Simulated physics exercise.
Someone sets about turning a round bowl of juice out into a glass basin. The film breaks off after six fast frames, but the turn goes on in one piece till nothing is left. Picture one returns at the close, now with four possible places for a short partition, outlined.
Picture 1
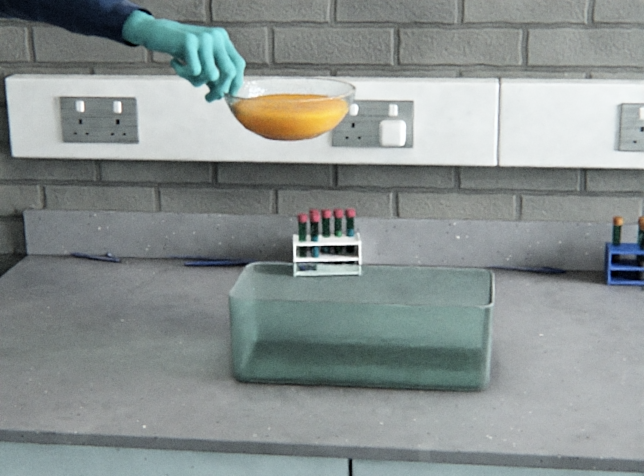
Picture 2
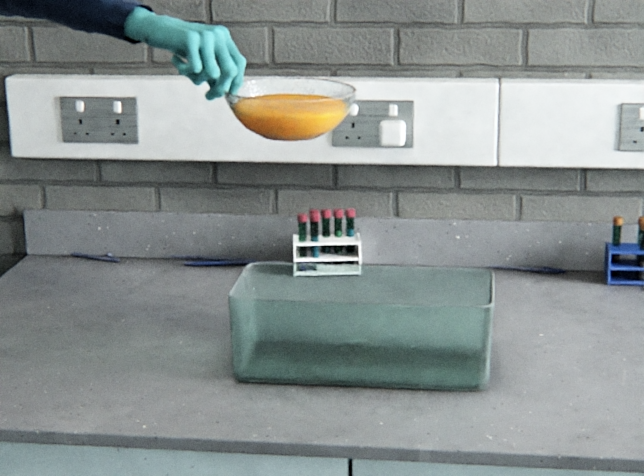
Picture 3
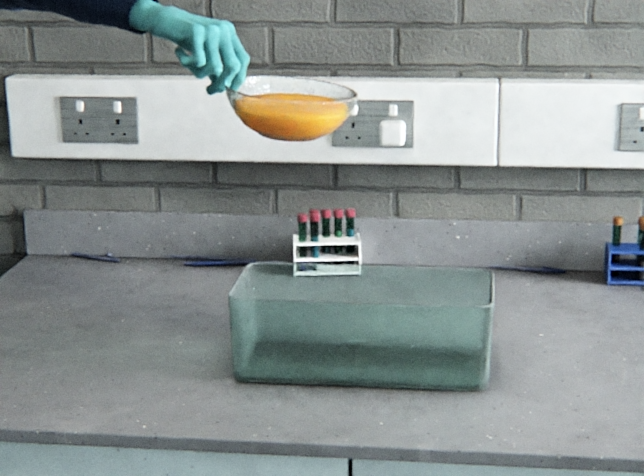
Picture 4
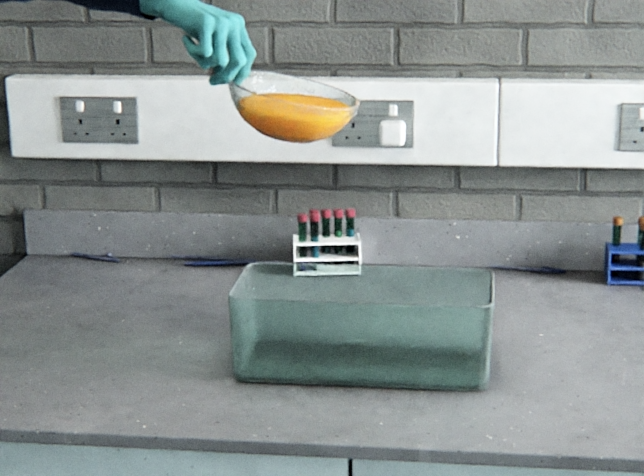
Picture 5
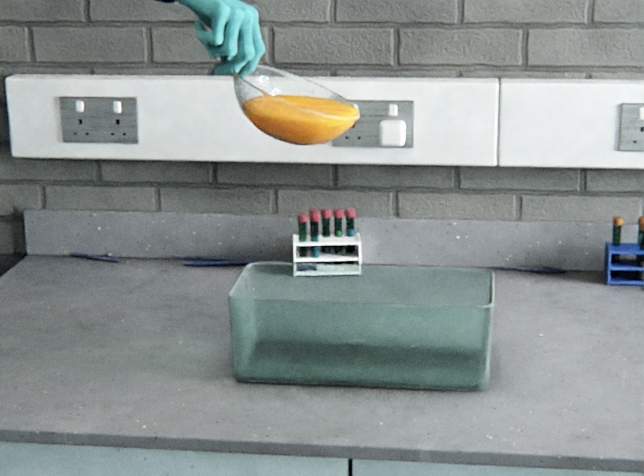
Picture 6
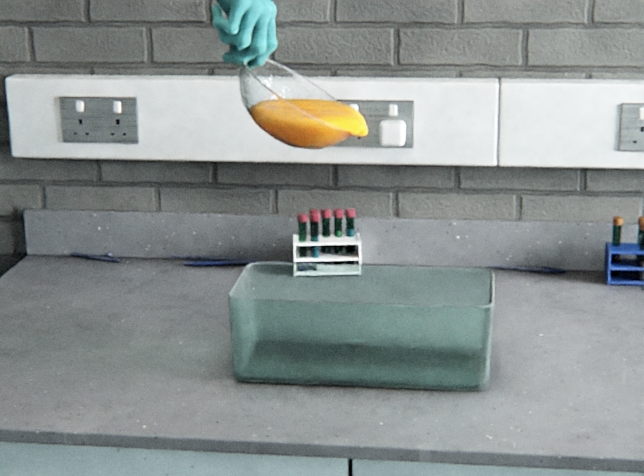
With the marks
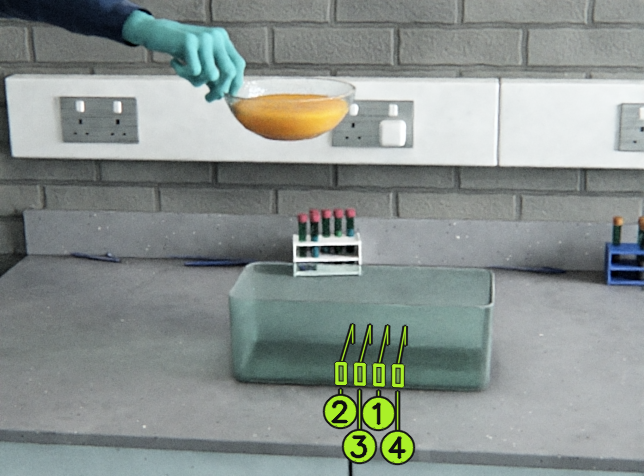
Glass bowl of orange juice tilting rightward in a teal-gloved hand above a glass basin, juice just starting over its lip.
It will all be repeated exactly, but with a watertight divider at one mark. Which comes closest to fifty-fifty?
Take 4.
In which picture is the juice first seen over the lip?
In picture 6.
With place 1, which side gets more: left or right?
More ends on the right.
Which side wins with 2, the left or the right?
More ends on the right.
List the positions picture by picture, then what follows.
Upright, lip at (354, 89); basin from (234, 378) to (489, 389); nothing has left yet.
Upright, lip at (354, 91); nothing has left yet.
Tipped about 6°, lip at (356, 95); nothing has left yet.
Tipped about 12°, lip at (357, 103); nothing has left yet.
Tipped about 21°, lip at (357, 114); nothing has left yet.
Tipped about 32°, lip at (356, 127); juice is over the lip, down to (360, 133).
On the marked copy, 1 at (378, 391); 2 at (340, 389); 3 at (359, 390); 4 at (397, 391).
If 1 is chosen, about 30 % ends left of the wall and 68 % right of it.
If 2 is chosen, about 16 % ends left of the wall and 80 % right of it; 4 % is lost outside.
If 3 is chosen, about 21 % ends left of the wall and 75 % right of it; 3 % is lost outside.
If 4 is chosen, about 46 % ends left of the wall and 52 % right of it.
